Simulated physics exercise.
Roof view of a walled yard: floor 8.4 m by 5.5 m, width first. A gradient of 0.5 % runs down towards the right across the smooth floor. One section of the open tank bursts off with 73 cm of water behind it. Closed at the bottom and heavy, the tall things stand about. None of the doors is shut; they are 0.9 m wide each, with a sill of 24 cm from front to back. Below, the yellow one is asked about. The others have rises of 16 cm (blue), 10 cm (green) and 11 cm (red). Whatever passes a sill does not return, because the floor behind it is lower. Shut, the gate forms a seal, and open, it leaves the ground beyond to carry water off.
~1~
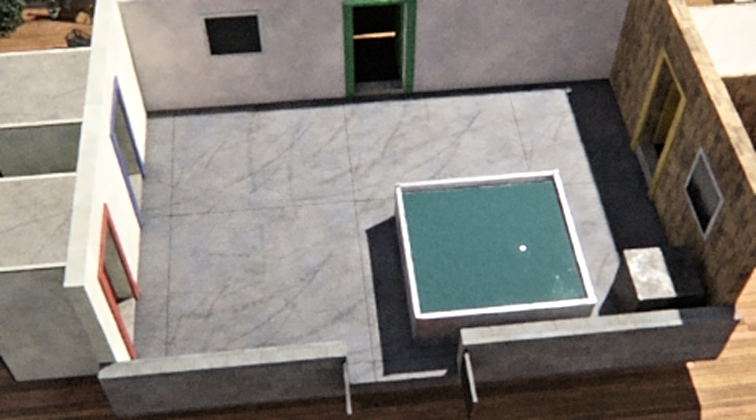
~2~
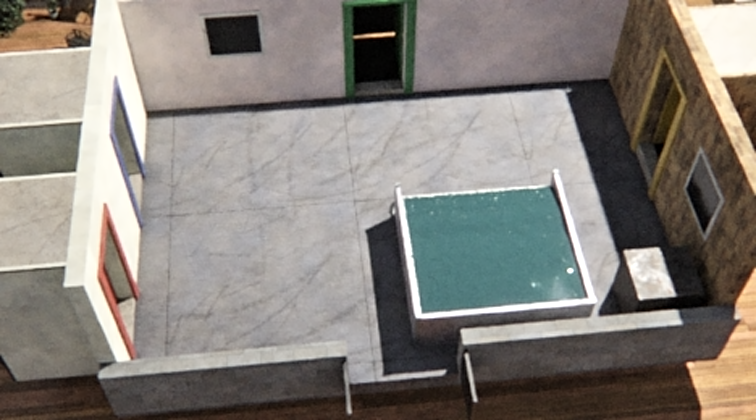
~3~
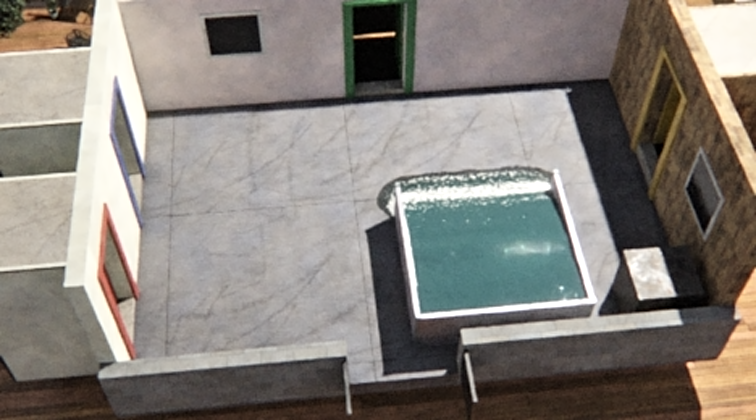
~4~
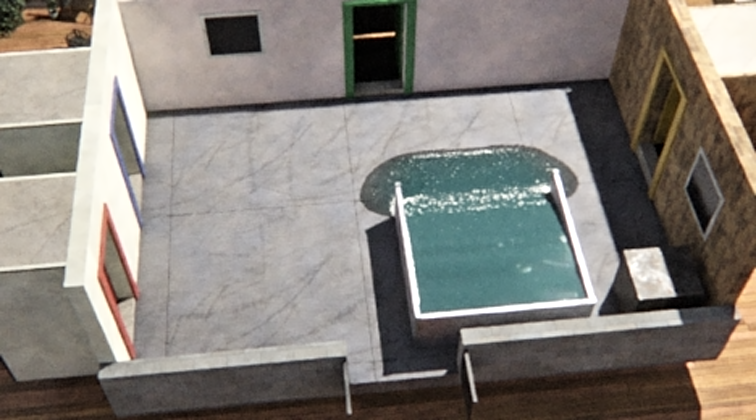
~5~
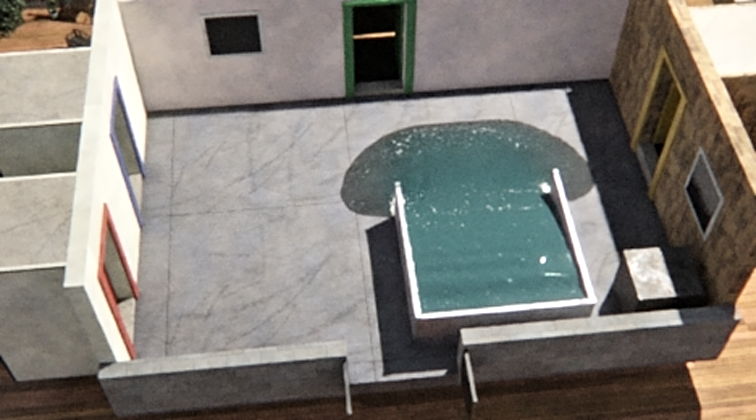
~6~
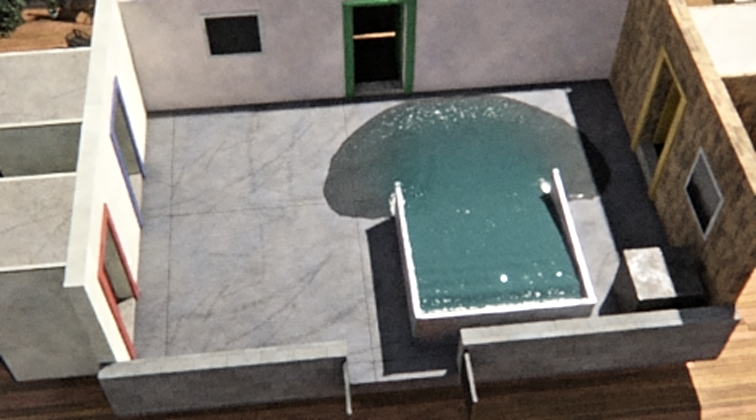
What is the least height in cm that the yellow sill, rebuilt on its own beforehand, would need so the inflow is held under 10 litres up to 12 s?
Around 15 cm would be enough.
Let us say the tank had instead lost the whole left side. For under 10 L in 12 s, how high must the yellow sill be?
Some 12.5 centimetres.
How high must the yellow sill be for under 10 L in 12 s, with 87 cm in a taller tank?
Then a height close to 18 cm.
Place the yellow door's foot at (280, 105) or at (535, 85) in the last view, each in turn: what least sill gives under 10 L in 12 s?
You'd want about 12.0 cm there first, then about 30 cm.
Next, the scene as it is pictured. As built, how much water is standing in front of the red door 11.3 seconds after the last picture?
Lab note: Depth approx. 9.0 cm.
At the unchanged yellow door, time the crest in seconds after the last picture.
It peaks around 7.5 s.
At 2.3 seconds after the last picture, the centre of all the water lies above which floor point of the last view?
(466, 161).
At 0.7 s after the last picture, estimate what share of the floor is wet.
I'd say near 35 percent.
Then, 0.7 s after the last picture water covers 35 % of the floor, deepest (46 cm) near (450, 100); 1 cm at the yellow door, 0 litres in over its 24 cm sill.
Then, 2.3 s after the last picture water covers 45 % of the floor, deepest (45 cm) near (604, 82); 15 cm at the yellow door, 0 litres in over its 24 cm sill.
Then, 11.3 s after the last picture water covers 100 % of the floor, deepest (12 cm) near (619, 216); 12 cm at the yellow door, 0 litres in over its 24 cm sill.
At the yellow door as built, the water peaked near 20 cm, 7.3 s after the last picture.
Run again over the same 12 s with other heights there, 21 litres in over 13 cm, 3 litres over 17.5 cm. The limit of 10 litres is kept from about 15 cm up.
